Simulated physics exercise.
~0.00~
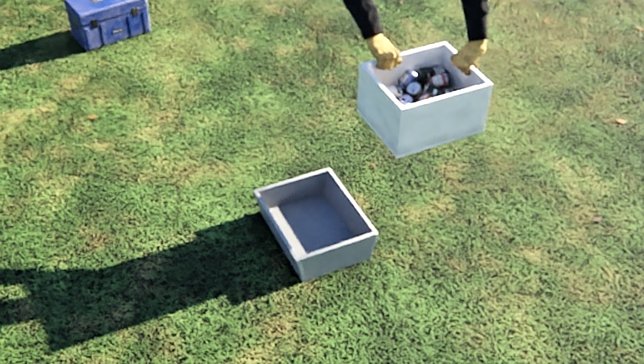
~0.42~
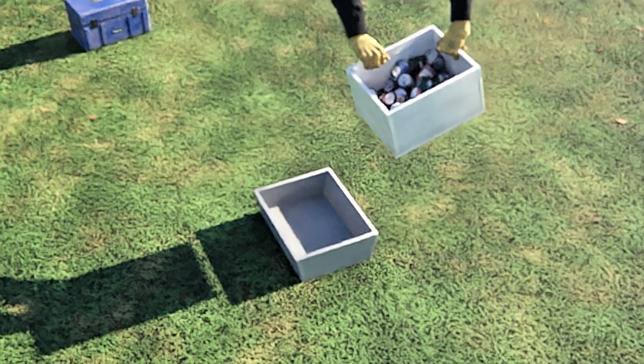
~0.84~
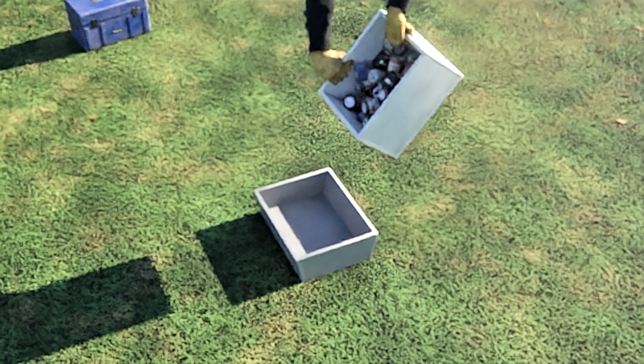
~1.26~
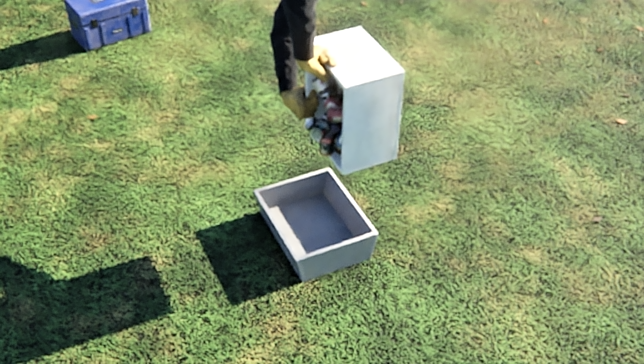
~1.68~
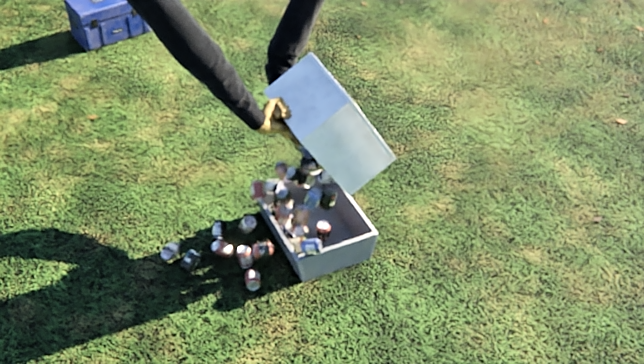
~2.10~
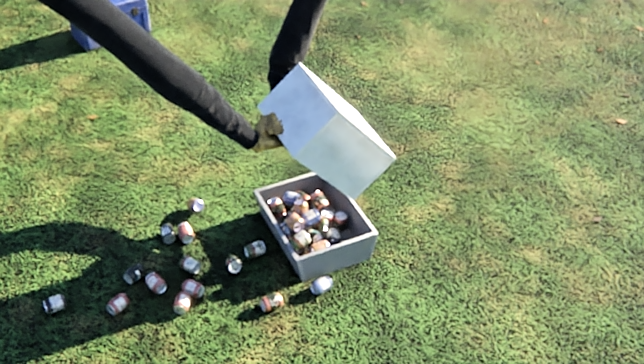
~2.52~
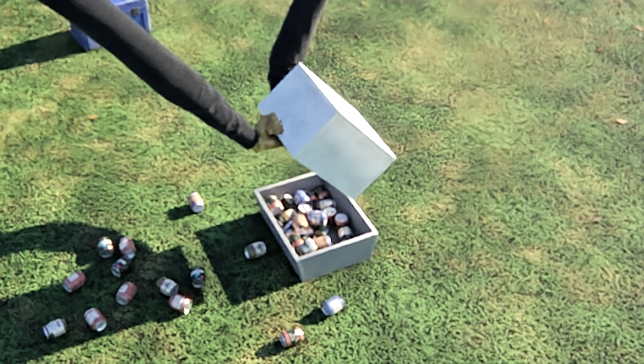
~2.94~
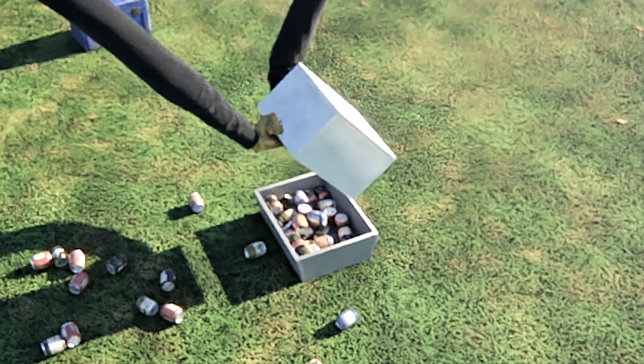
Two dark-sleeved arms in yellow gloves hold a white box of mini cans above sunlit grass, seen from above, with an empty grey tub near the middle and a blue case at the upper left. The hands lift the box slightly, swing it left and tip it steadily onto its side. As it tilts further over the tub, the cans tumble out, many landing inside while others spill onto the grass to the left. The box stays tipped as stray cans roll farther left and toward the bottom. At the end, the tub holds most of the cans, with the rest scattered outside.
